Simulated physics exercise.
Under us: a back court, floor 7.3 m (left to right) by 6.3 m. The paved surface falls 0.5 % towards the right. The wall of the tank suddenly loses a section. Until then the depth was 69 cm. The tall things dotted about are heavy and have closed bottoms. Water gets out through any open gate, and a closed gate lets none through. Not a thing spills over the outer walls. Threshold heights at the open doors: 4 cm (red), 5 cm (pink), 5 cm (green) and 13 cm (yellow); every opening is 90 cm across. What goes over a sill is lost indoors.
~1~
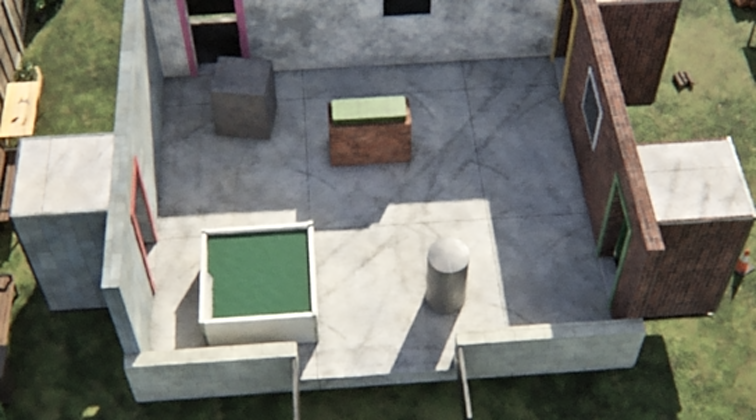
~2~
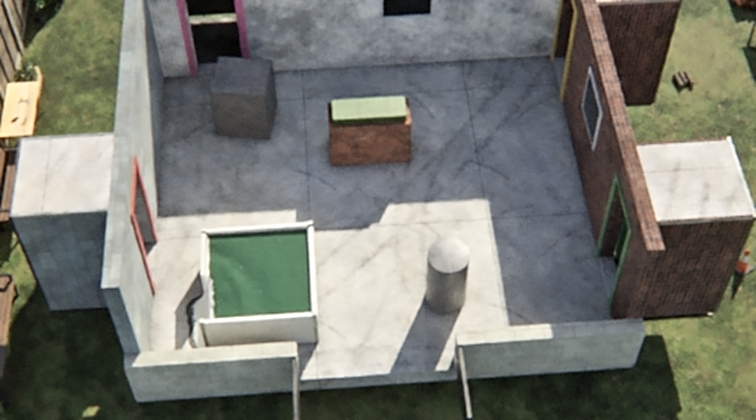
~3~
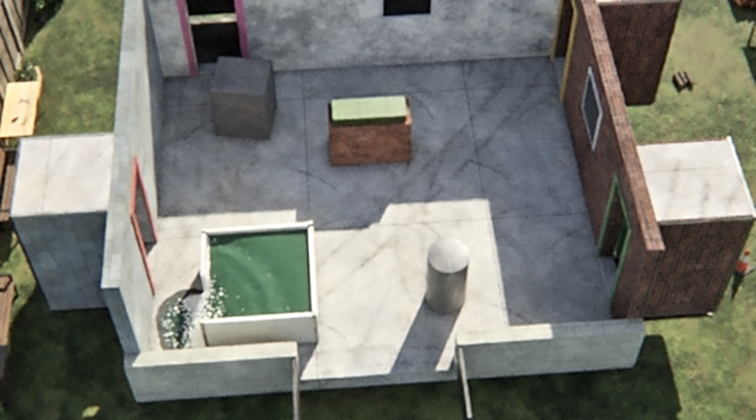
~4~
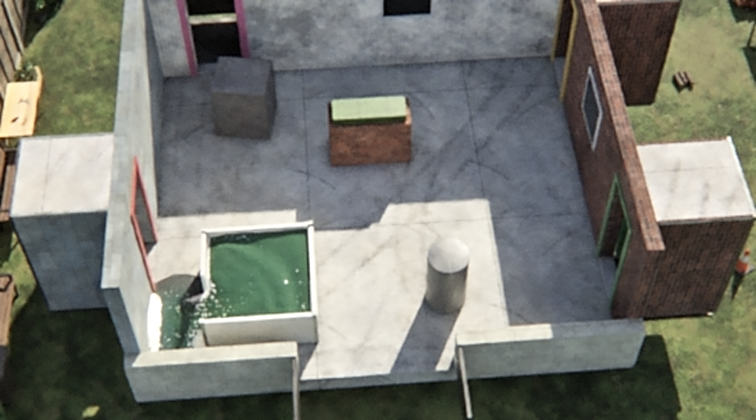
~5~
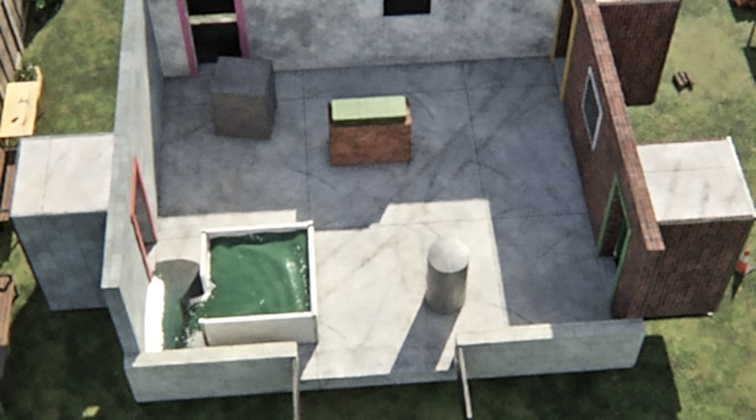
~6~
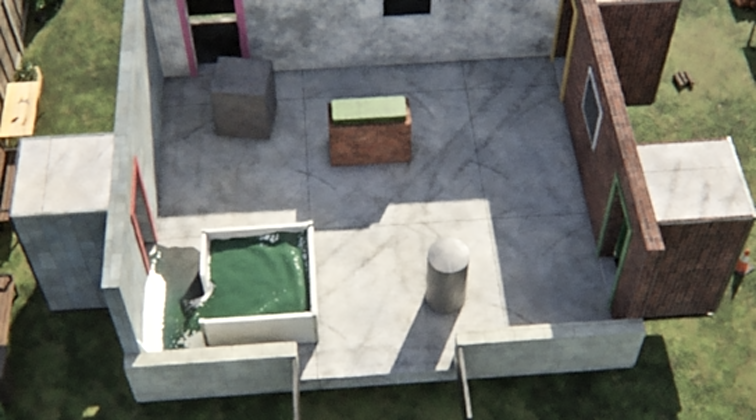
The clip opens on a walled, paved court seen from above, with a white-rimmed tank of still green water at the lower left. The tank's left side breaks, and water gushes through the gap in white spray, then spreads along the nearby left wall while the water in the tank churns.
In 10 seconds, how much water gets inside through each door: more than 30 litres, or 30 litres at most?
As I see it, red door: Surplus; pink door: Surplus; green door: Short; yellow door: Short.
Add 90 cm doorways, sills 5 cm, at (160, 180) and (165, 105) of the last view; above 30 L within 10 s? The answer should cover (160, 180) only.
That one comes out less than that.
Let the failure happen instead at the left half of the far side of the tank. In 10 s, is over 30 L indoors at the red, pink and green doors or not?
Red falls short; pink exceeds; green falls short.
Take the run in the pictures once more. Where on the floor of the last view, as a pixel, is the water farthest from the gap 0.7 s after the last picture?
Near (160, 184).
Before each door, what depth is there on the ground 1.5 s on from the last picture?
Readings (cm): Red = 12; pink = 0; green = 0; yellow = 0.
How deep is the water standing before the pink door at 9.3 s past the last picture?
The depth there is near 6.5 cm.
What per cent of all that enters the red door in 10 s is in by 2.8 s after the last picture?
Roughly 60%.
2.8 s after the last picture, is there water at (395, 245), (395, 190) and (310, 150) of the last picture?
Listed in sequence, the spots are bone dry, bone dry and drenched.
Then, 0.7 s after the last picture water covers 10 % of the floor and is deepest (56 cm) near (150, 375); red door 11 cm at the sill, 13 L in, pink door not reached, green door not reached, yellow door not reached.
Then, 1.5 s after the last picture water covers 25 % of the floor and is deepest (40 cm) near (150, 375); red door 12 cm at the sill, 34 L in, pink door not reached, green door not reached, yellow door not reached.
Then, 2.8 s after the last picture water covers 40 % of the floor and is deepest (28 cm) near (150, 375); red door 10 cm at the sill, 65 L in, pink door 11 cm at the sill, 19 L in, green door not reached, yellow door not reached.
Then, 5.3 s after the last picture water covers 55 % of the floor and is deepest (16 cm) near (150, 375); red door 7 cm at the sill, 97 L in, pink door 11 cm at the sill, 87 L in, green door 5 cm at the sill, 4 L in, yellow door not reached.
Then, 9.3 s after the last picture water covers 85 % of the floor and is deepest (9 cm) near (162, 364); red door 4 cm at the sill, 110 L in, pink door 7 cm at the sill, 125 L in, green door 3 cm at the sill, 5 L in, yellow door 7 cm at the sill, 0 L in.
